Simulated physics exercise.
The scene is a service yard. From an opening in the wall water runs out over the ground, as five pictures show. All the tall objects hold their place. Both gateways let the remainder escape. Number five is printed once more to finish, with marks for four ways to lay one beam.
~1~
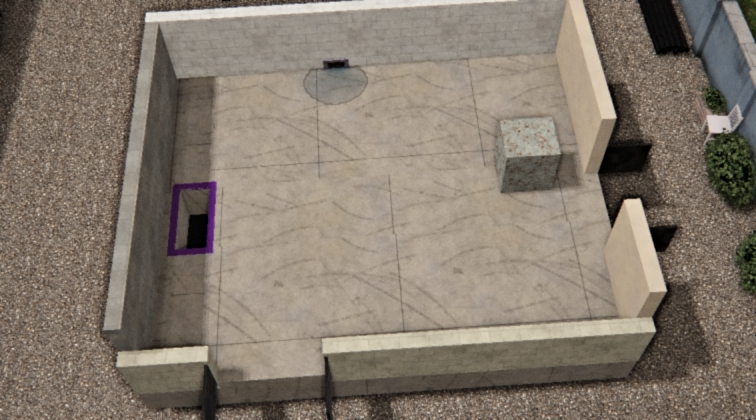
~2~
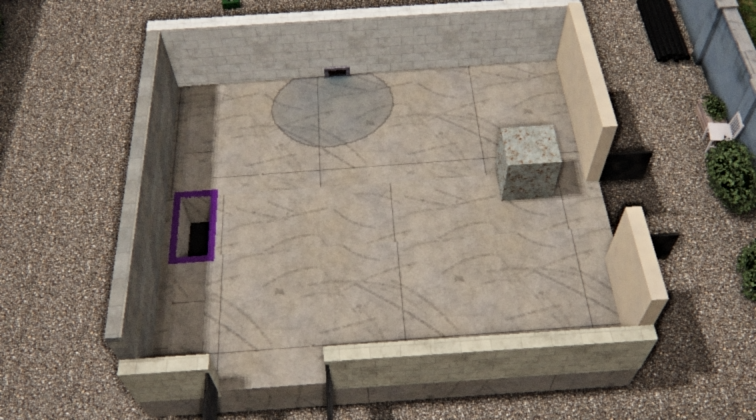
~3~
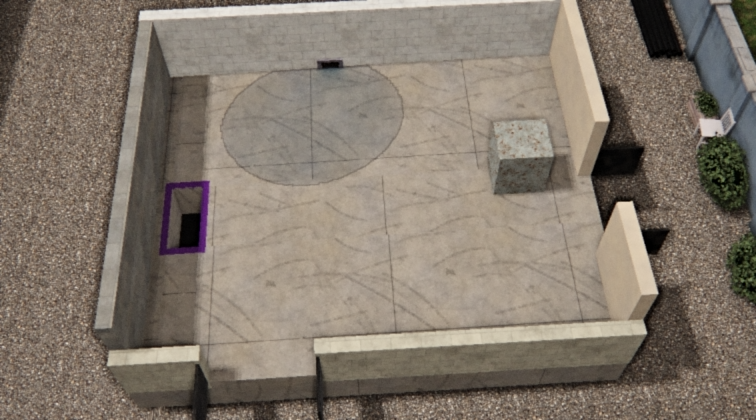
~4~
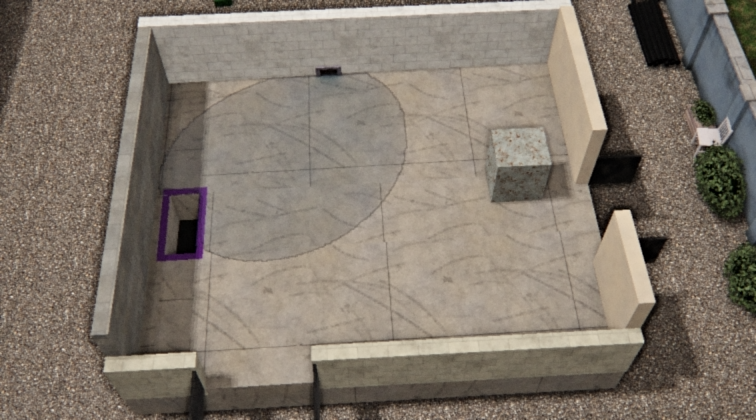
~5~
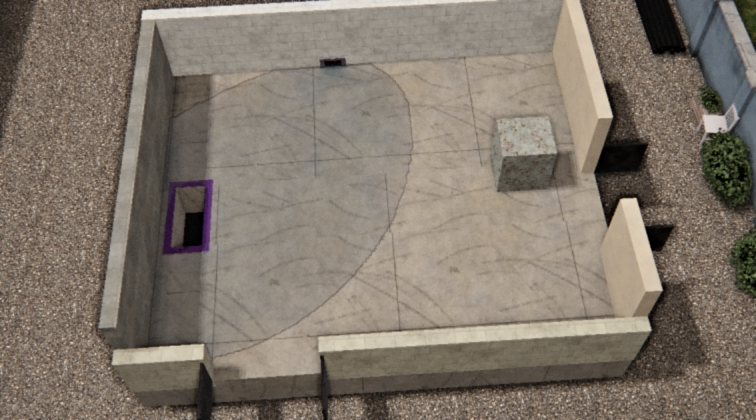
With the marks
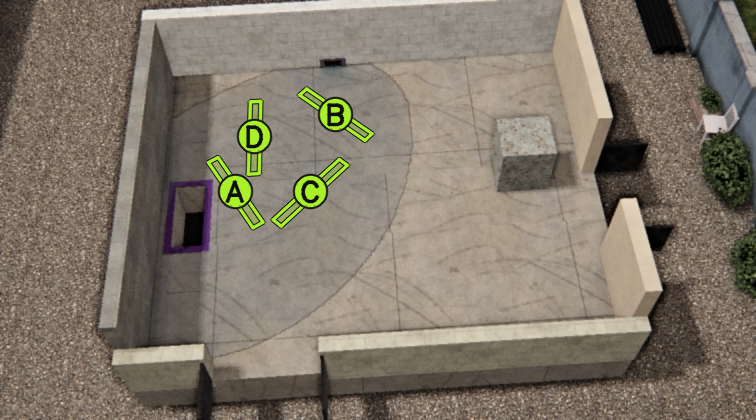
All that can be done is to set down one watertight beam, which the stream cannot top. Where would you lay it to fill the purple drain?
Use position C.
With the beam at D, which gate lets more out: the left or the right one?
More leaves on the left.
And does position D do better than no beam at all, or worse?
It is worse.
On the marked copy, A from (213, 159) to (258, 225); B from (303, 91) to (368, 137); C from (277, 222) to (343, 162); D from (253, 173) to (255, 101).
For position A, about 30 % of the stream goes into the purple drain, about 70 % out by the gates.
For position B, about 34 % of the stream goes into the purple drain, about 65 % out by the gates.
For position C, about 56 % of the stream goes into the purple drain, about 44 % out by the gates.
For position D, about 29 % of the stream goes into the purple drain, about 71 % out by the gates.
